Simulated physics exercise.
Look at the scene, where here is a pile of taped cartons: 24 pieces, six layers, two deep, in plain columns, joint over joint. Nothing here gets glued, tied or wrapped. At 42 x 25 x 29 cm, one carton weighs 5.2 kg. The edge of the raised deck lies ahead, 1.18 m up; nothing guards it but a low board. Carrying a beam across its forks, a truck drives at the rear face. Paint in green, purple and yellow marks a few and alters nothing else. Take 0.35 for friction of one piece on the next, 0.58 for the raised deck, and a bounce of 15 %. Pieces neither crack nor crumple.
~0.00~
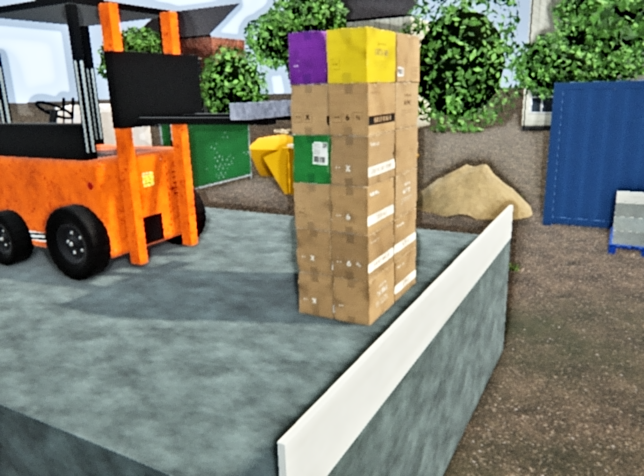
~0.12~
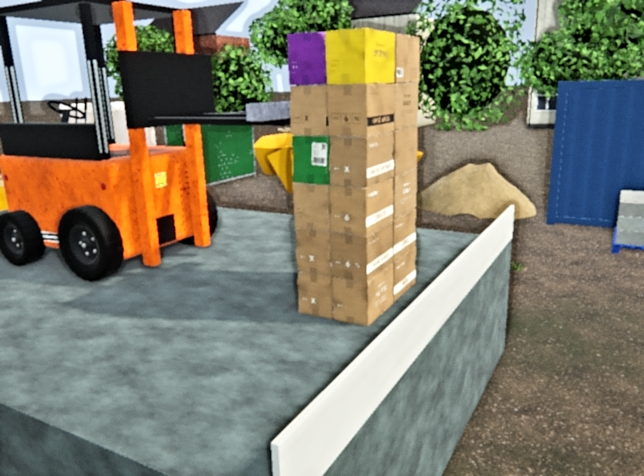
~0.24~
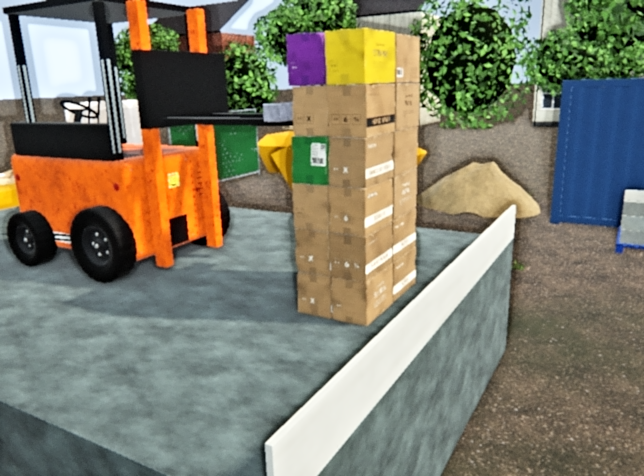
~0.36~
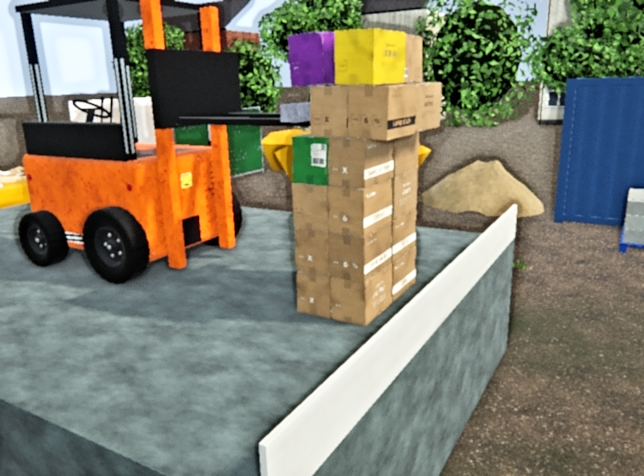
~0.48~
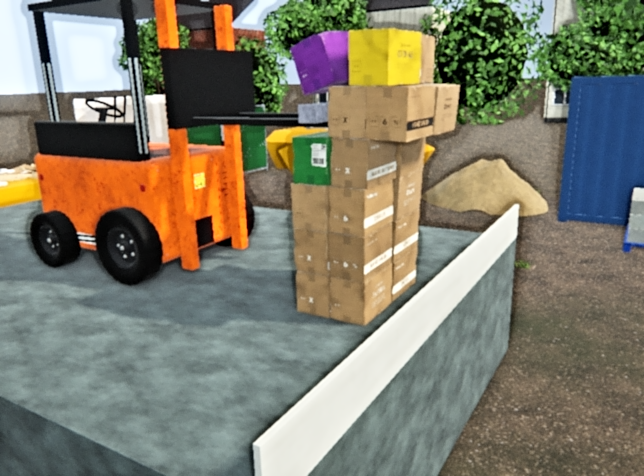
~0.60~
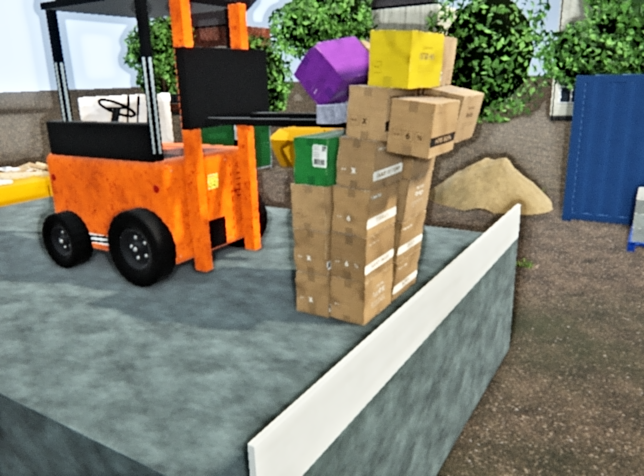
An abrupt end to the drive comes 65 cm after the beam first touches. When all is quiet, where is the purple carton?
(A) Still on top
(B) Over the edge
Still on top.
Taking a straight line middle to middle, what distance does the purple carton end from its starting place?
I'd estimate near 30 cm.
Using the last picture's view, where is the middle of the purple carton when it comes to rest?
About (349, 99).
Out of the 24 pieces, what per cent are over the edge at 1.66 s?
It's 40 percent at that point.
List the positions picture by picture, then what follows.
In the first picture (pixels give the middle of a visible side; the camera moves round a little), beam (239, 112) 24 cm from the stack; purple carton (307, 58); green carton (310, 160); yellow carton (346, 56); none has stirred.
In the second picture, beam (256, 112) 11 cm from the stack; purple carton (306, 59).
In the third picture, beam (273, 113) 21 mm in; purple carton (305, 60).
In the fourth picture, beam (291, 113) 15 cm in; purple carton (306, 60) 29 mm from its place; yellow carton (354, 57) 7 cm from its place; movement in 8 of them.
In the fifth picture, beam (309, 114) 28 cm in; purple carton (312, 64) 18° from how it stood; yellow carton (368, 58) 17 cm from its place; movement in 11 of them.
In the sixth picture, beam (327, 115) 41 cm in; purple carton (317, 77) 44° from how it stood; yellow carton (389, 59) 4° from how it stood; green carton (310, 162) 32 mm from its place; movement in 16 of them.
After 0.80 s, none of the 24 cartons over the edge, 17 disturbed; purple carton on its side; yellow carton 22° from how it stood, 9 cm lower.
After 1.16 s, 2 of the 24 cartons over the edge; purple carton on its side; yellow carton on its side.
After 1.66 s, 9 of the 24 cartons over the edge; purple carton on its side; yellow carton on its side.
In the end (2.1 s), 9 of the 24 cartons over the edge; purple carton on its side; yellow carton 43° from how it stood, 2.58 m lower; green carton 30 mm from its place. From the last view, middles, purple carton near (349, 99).
